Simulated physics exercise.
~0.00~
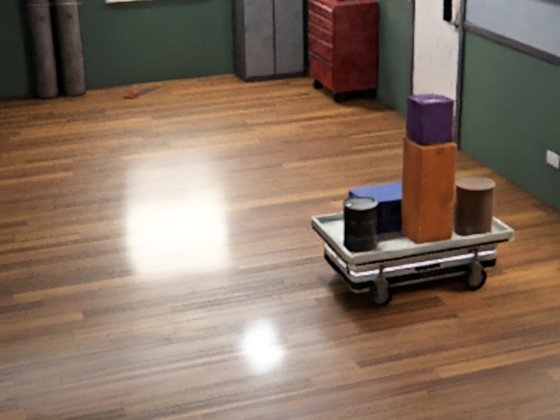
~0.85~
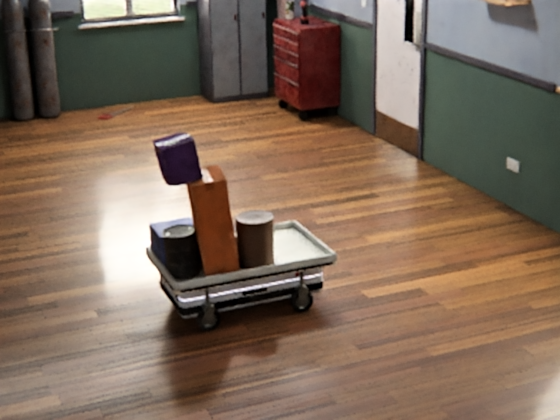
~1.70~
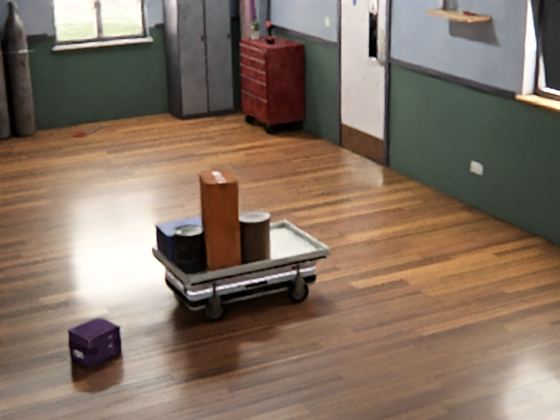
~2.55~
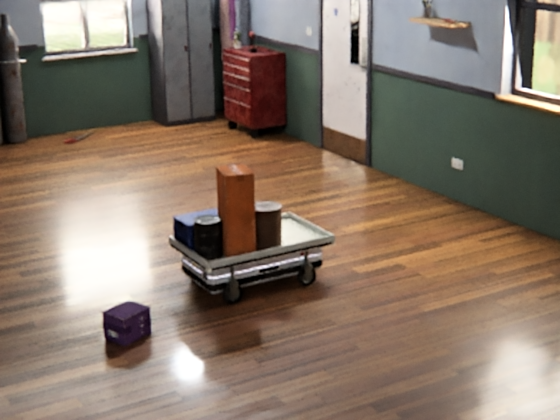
A cart rolls left and stops, and the purple box topples off onto the floor.
